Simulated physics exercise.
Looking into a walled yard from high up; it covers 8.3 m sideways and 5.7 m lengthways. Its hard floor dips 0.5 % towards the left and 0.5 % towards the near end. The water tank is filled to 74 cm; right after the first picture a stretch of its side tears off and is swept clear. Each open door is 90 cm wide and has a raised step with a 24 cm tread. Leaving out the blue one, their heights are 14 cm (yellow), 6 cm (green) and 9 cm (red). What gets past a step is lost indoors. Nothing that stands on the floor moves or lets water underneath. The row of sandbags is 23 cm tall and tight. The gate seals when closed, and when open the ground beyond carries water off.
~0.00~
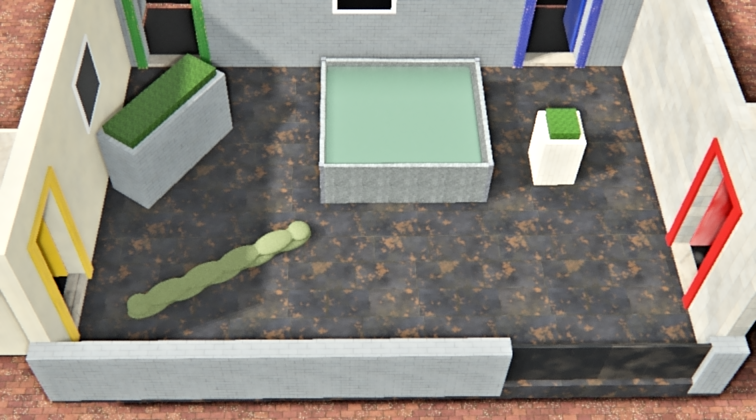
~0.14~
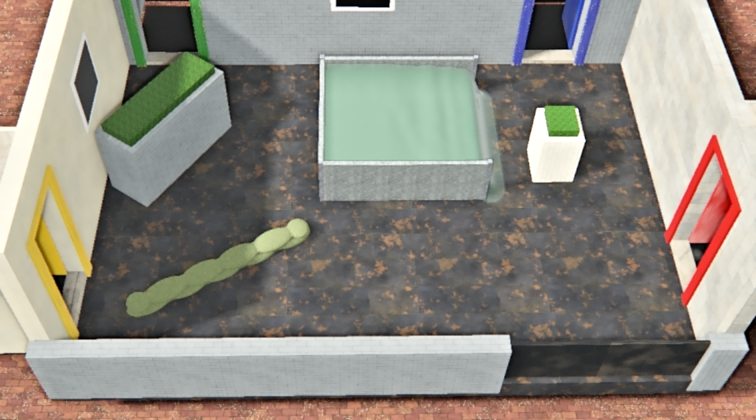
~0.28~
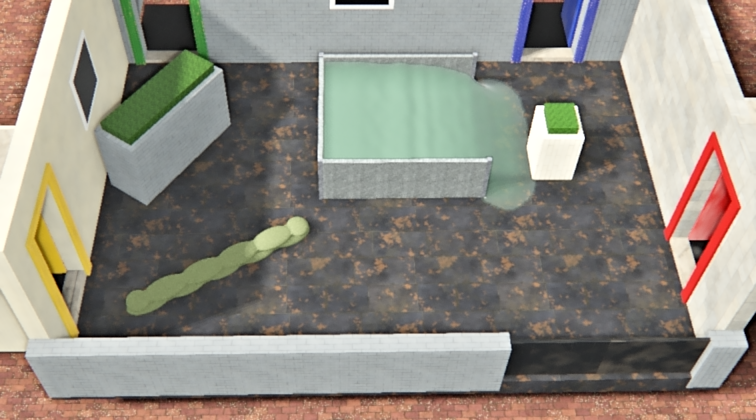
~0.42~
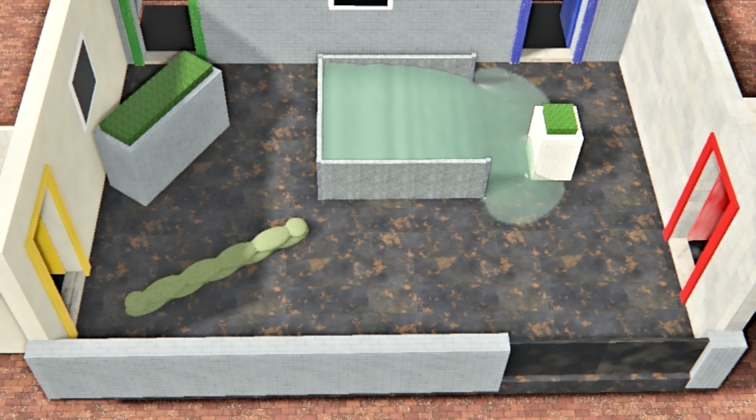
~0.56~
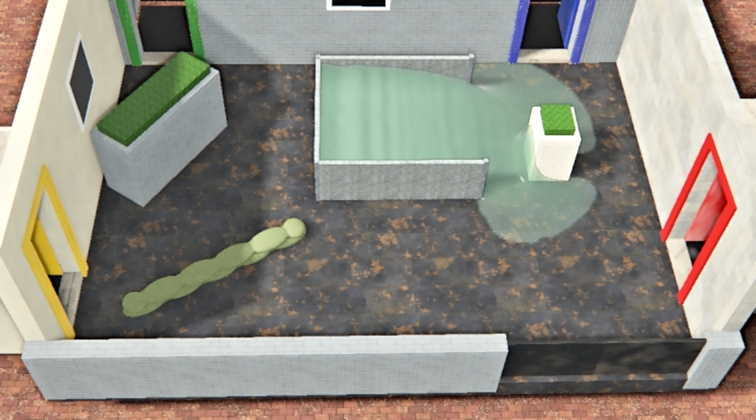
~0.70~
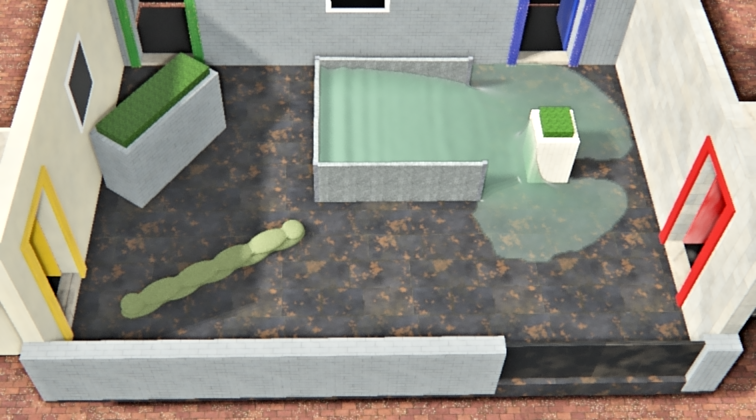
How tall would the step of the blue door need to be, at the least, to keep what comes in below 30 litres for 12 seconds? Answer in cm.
About 31 cm.
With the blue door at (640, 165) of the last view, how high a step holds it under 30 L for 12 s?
Roughly 19 cm.
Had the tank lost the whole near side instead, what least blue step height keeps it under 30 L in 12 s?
Some 11.0 cm.
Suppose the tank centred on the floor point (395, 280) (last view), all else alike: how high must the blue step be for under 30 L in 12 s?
Some 18 cm.
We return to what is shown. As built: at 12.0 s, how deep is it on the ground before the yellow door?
Roughly 12.5 cm deep.
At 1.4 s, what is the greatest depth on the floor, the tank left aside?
About 55 cm.
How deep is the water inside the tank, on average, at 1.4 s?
Some 41 cm.
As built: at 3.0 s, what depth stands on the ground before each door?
In cm: Yellow 0, green 0, red 17, blue 30.
After 1.4 s water covers 25 % of the floor, deepest (55 cm) near (619, 76); 16 cm at the blue door, 2 litres in over its 9 cm step.
After 3.0 s water covers 40 % of the floor, deepest (37 cm) near (681, 353); 30 cm at the blue door, 206 litres in over its 9 cm step.
After 12.0 s water covers 95 % of the floor, deepest (16 cm) near (63, 374); 5 cm at the blue door, 366 litres in over its 9 cm step.
At the blue door as built, the water arrived by 0.7 s and peaked near 36 cm at 2.6 s.
With a step of 27 cm, 53 litres would have come in within the 12 s; with 36.5 cm, 9 litres. So under 30 litres takes about 31 cm.
